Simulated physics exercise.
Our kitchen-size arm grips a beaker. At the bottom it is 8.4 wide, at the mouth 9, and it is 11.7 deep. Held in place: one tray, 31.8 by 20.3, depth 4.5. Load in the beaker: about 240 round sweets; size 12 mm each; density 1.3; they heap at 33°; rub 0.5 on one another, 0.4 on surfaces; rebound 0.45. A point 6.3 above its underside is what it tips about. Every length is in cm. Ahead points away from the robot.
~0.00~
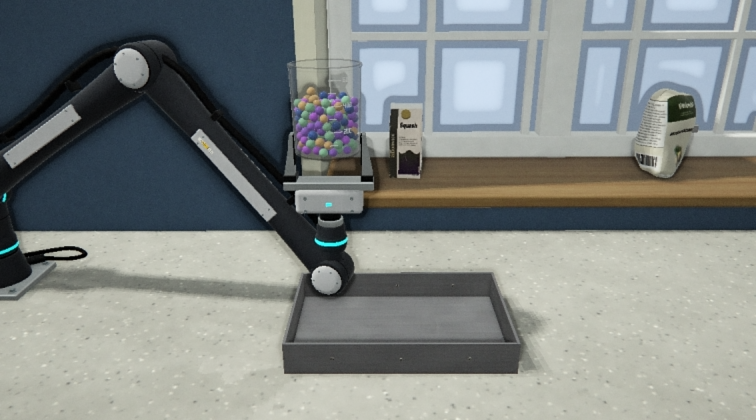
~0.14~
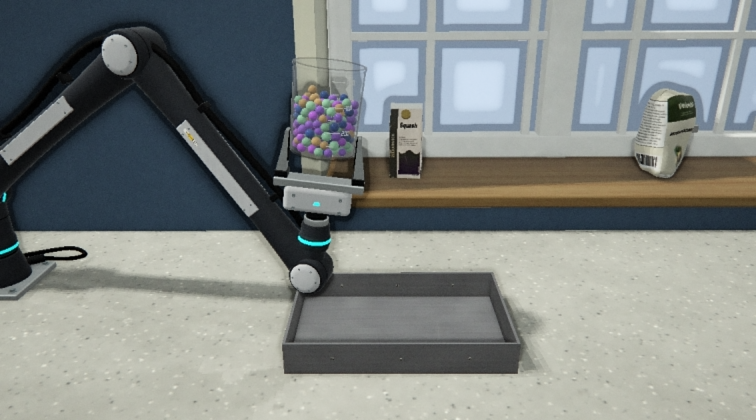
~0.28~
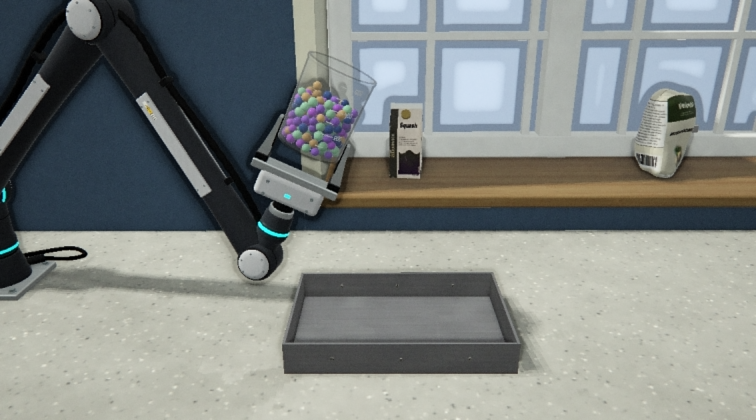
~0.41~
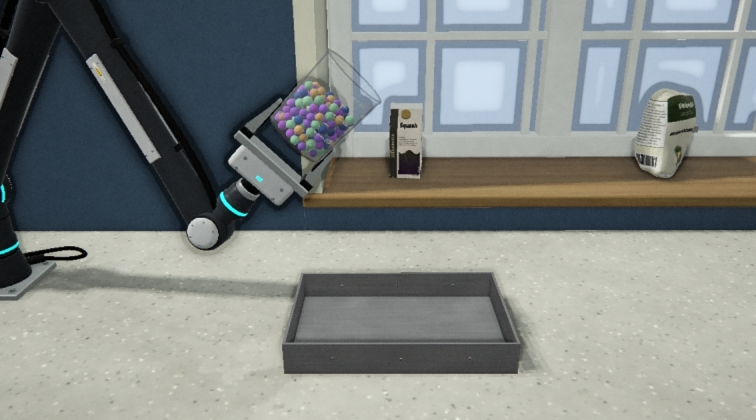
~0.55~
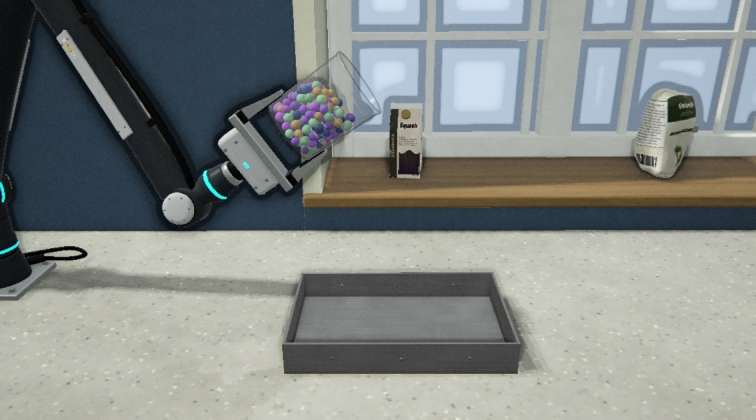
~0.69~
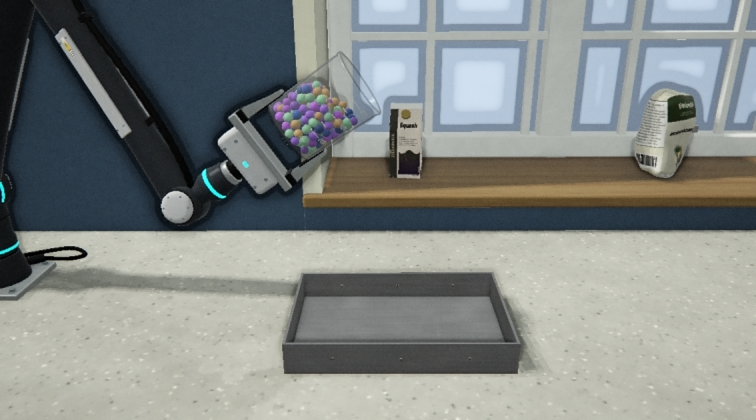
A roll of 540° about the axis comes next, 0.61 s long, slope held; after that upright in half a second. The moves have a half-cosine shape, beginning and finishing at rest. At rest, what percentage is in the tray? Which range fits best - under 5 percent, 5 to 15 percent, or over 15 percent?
The best fit is under 5 percent.
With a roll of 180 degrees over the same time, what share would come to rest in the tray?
It would come to around 0 per cent.
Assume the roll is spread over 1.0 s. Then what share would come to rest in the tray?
It would then come to about 0 per cent.
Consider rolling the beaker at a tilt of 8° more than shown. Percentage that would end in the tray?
0 per cent or so.
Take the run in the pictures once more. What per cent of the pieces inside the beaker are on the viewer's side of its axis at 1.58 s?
Share noted: Close to 50 per cent.
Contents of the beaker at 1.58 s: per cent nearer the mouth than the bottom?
20 %, roughly.
After 1.13 s, tipped 56°, highest piece 39 above the table; 236 in the beaker.
After 1.58 s, tipped 23°, highest piece 37 above the table; 236 in the beaker.
After 2.00 s, upright, highest piece 39 above the table; 236 in the beaker.
After 2.70 s, upright, highest piece 39 above the table; 236 in the beaker.
At rest, 236 in the beaker. That is 0 % in the tray.
